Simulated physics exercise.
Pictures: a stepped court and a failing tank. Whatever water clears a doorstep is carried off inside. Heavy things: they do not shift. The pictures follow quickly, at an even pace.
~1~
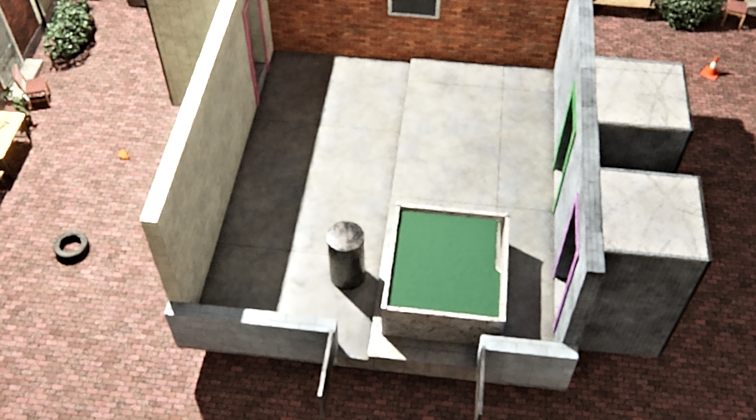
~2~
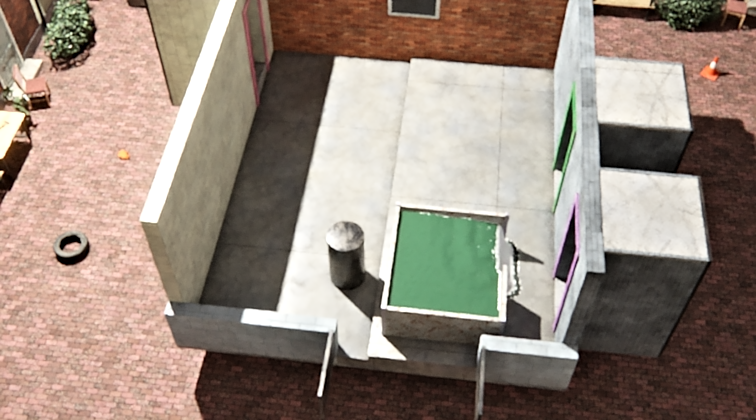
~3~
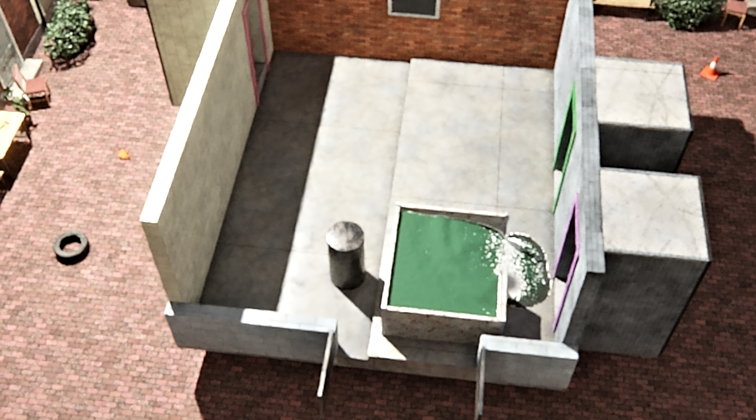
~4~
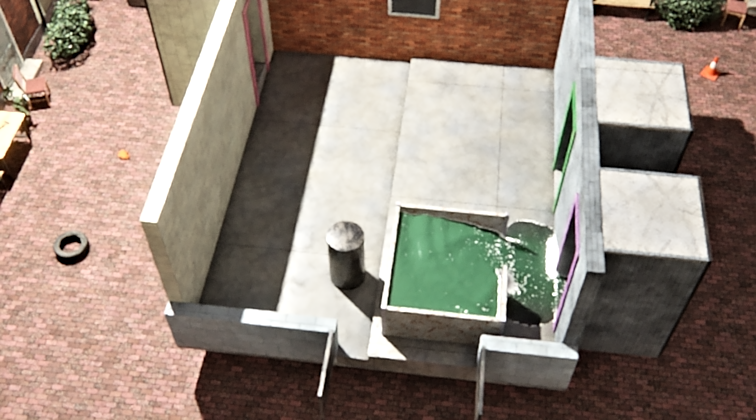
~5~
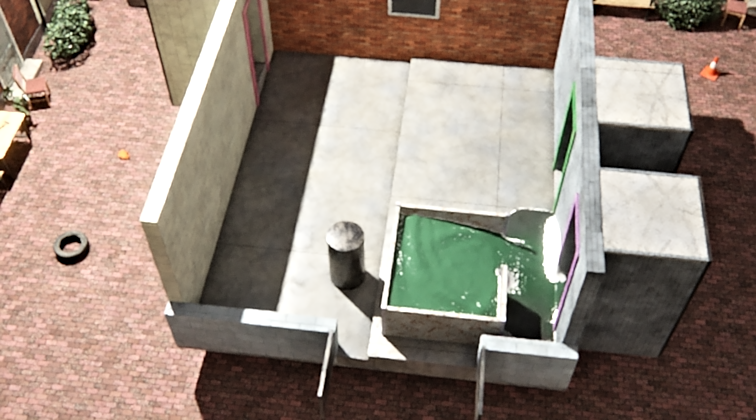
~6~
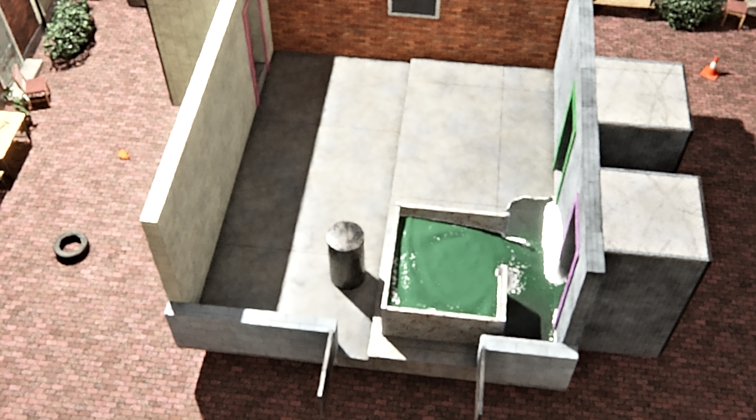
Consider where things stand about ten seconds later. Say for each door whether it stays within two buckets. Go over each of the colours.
At the end, purple door: Over two buckets, green door: Over two buckets, pink door: Two buckets at most.
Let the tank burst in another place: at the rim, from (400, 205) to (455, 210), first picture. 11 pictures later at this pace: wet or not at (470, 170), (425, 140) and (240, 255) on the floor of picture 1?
Soaked, soaked, untouched.
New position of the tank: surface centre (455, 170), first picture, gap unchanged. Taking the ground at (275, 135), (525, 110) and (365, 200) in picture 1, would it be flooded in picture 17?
In order, the three spots end up untouched, waterlogged and untouched.
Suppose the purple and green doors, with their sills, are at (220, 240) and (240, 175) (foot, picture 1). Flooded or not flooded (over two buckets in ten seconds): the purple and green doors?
After the change, the purple door falls short, while the green door falls short.
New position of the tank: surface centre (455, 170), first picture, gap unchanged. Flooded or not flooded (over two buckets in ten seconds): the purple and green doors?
Purple door holds; green door lets more in.
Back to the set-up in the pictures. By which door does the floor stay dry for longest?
The door marked pink.
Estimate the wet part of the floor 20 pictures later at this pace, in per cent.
It should be close to 45 %.
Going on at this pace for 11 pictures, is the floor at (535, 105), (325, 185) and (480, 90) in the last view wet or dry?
Point 1: Drenched; point 2: Not wet; point 3: Drenched.
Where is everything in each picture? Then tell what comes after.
The first frame shows still water in the water tank at (448, 262).
In the second frame, the front is at (509, 295), out from the gap at (501, 260).
In the third frame, water pours out at (501, 260) and has run to (539, 298).
In the fourth frame, the front is at (553, 316), out from the gap at (501, 261).
In the fifth frame, water pours out at (501, 261) and has run to (553, 338).
In the sixth frame, the front is at a hidden place, out from the gap at (501, 260).
A moment on, water covers 15 % of the floor; the purple door far over two buckets in, the green door under two buckets in, the pink door not reached.
Next, water covers 30 % of the floor; the purple door far over two buckets in, the green door under two buckets in, the pink door not reached.
Then, water covers 45 % of the floor; the purple door far over two buckets in, the green door over two buckets in, the pink door not reached.
Later, water covers 55 % of the floor; the purple door far over two buckets in, the green door over two buckets in, the pink door wet at the sill, nothing in.
In the end, water covers 80 % of the floor; the purple door far over two buckets in, the green door over two buckets in, the pink door wet at the sill, nothing in.
